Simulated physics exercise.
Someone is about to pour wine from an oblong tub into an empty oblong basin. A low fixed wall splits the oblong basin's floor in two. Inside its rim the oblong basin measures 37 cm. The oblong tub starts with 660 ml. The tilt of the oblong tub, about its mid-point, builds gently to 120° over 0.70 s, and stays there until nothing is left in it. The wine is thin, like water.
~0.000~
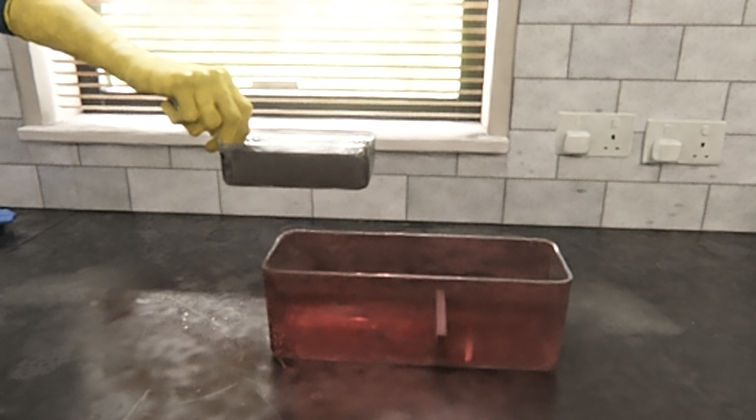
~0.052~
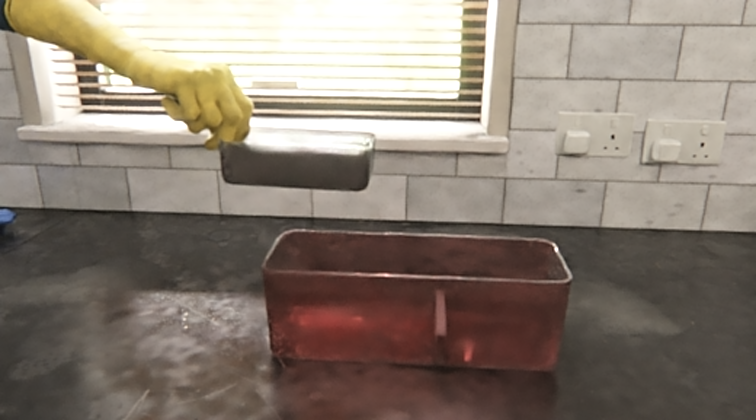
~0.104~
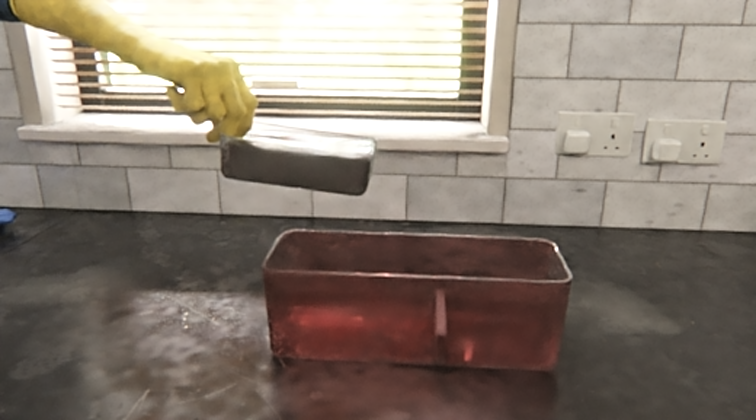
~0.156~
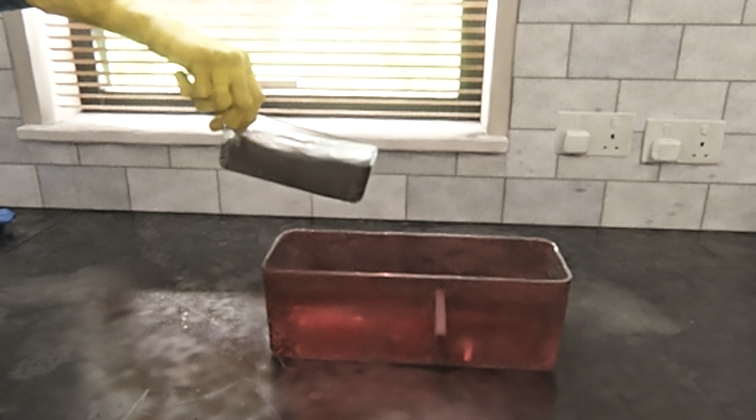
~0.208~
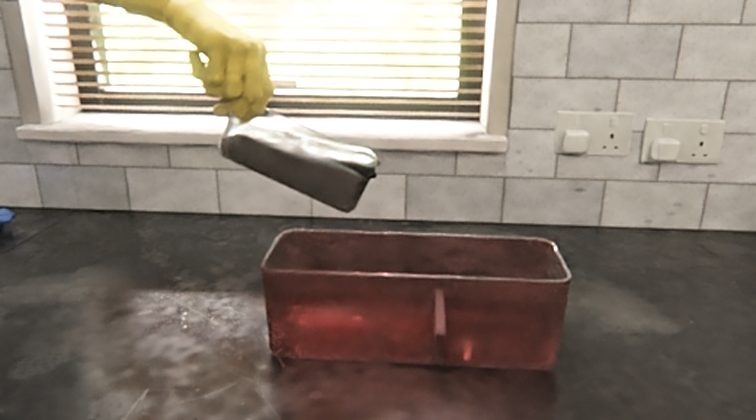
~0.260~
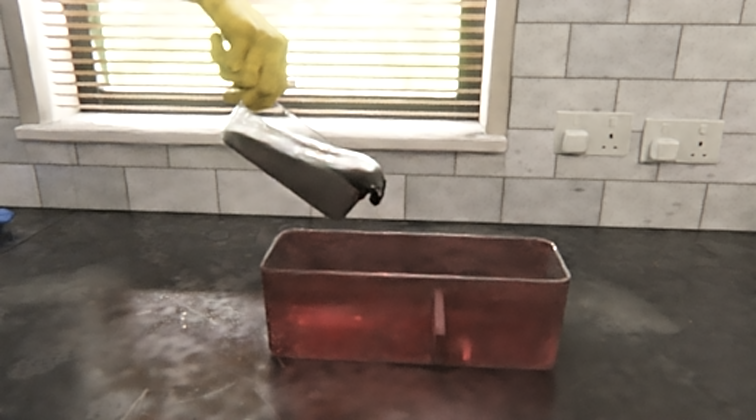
On a dark worktop, a yellow-gloved hand tilts an oblong tub rightward above a reddish basin.
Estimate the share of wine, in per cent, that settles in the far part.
About 12 per cent.
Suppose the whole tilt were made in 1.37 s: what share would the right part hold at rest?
Then about 20 per cent.
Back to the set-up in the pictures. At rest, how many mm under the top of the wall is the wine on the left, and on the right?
Some 22 mm on the left and 36 mm on the right.
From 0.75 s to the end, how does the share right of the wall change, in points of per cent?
The share moves up, by some 2 per cent.
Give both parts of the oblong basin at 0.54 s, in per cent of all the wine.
Near 80 on the left, 1 on the right.
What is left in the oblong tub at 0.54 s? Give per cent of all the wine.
Some 4 per cent.
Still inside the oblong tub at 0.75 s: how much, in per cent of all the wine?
Near 0 in a hundred.
Then, 0.54 s in, the tilt is 106° and 4 per cent is still to pour, 80 is left of the wall and 1 right of it.
Then, 0.75 s in, the tilt is 120° and 0 per cent is still to pour, 77 is left of the wall and 10 right of it.
Then, 0.96 s in, the tilt is 120° and 0 per cent is still to pour, 78 is left of the wall and 12 right of it.
Then, 1.20 s in, the tilt is 120° and 0 per cent is still to pour, 78 is left of the wall and 13 right of it.
Finally, 78 per cent lies left of the wall, 12 right of it and 9 outside.
